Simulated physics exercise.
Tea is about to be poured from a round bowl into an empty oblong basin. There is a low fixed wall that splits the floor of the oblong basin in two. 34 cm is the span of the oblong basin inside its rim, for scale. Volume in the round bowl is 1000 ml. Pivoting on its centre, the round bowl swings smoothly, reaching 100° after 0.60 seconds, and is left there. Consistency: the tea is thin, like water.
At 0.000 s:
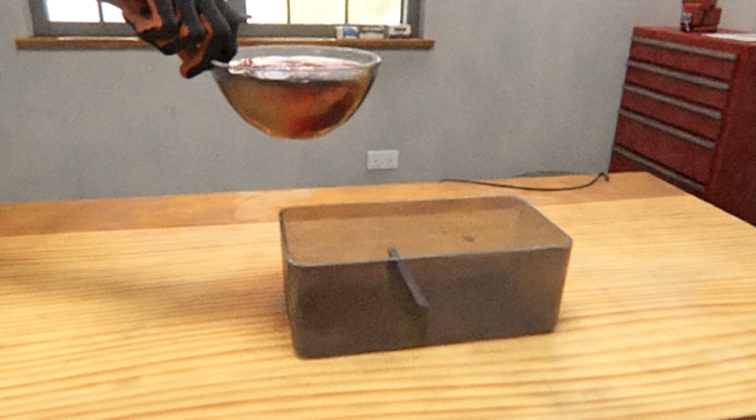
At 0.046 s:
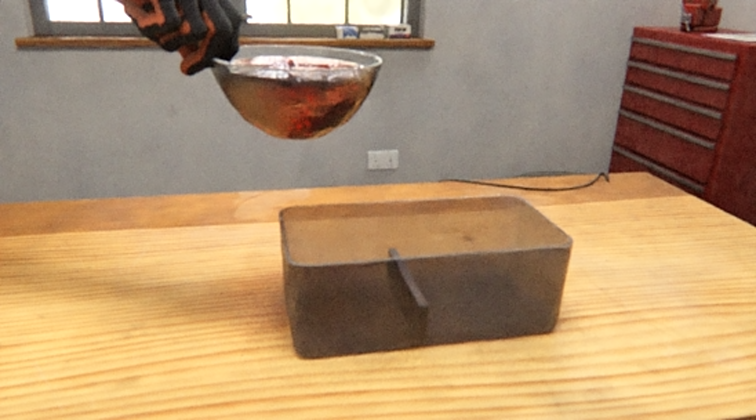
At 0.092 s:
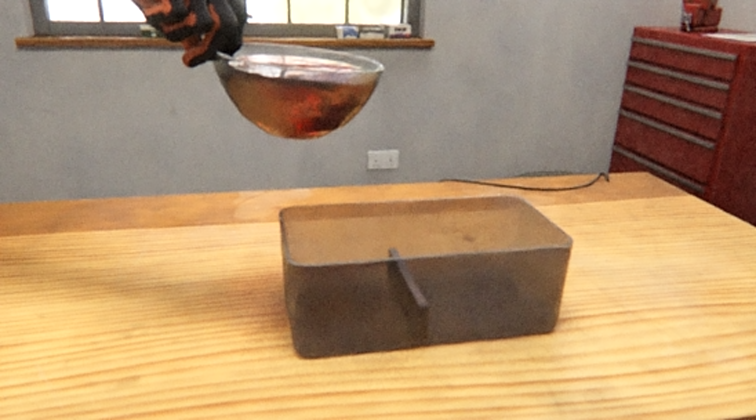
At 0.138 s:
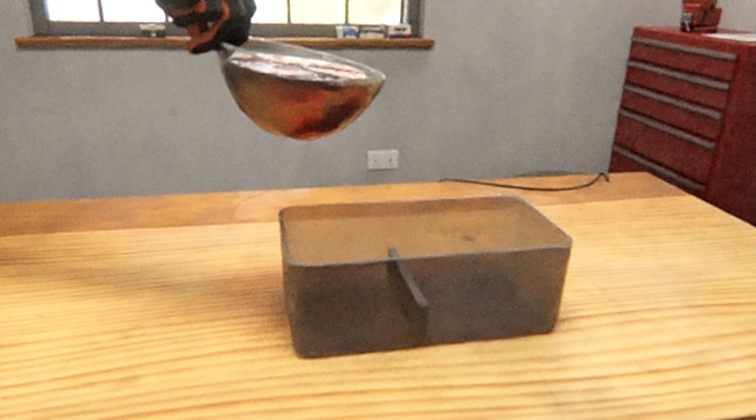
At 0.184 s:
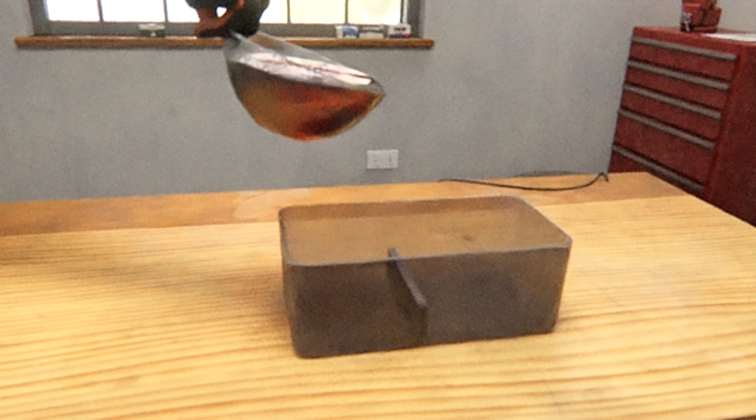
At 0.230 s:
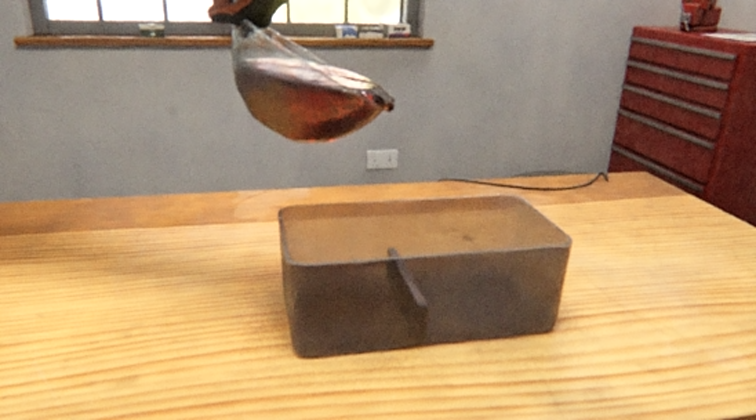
In a workshop, a dark and orange mechanical hand held a round glass bowl of reddish-brown tea above an oblong basin on a wooden table and steadily tilted it rightward until tea reached its lowered rim.
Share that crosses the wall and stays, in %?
60 %.
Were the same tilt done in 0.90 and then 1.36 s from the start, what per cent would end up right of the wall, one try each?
75 per cent first, 80 per cent second.
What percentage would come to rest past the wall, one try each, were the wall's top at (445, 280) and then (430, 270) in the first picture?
25 then 25 %.
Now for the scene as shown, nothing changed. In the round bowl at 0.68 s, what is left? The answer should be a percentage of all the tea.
Around 0 in a hundred.
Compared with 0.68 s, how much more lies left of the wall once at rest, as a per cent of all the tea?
Near 5 percent, more or less.
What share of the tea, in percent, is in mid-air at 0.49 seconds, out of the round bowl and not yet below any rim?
Near 46 per cent at that time.
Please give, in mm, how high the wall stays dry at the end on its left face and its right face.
Left: Roughly 34 mm; right: Roughly 28 mm.
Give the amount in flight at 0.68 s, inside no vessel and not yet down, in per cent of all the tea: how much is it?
About 8 percent.
After 0.49 s the tilt is 92° and 11 per cent is still to pour, 3 is left of the wall and 41 right of it.
After 0.68 s the tilt is 100° and 0 per cent is still to pour, 33 is left of the wall and 59 right of it.
After 0.88 s the tilt is 100° and 0 per cent is still to pour, 37 is left of the wall and 59 right of it.
After 1.10 s the tilt is 100° and 0 per cent is still to pour, 37 is left of the wall and 60 right of it.
In the end 37 per cent lies left of the wall, 60 right of it and 3 outside.
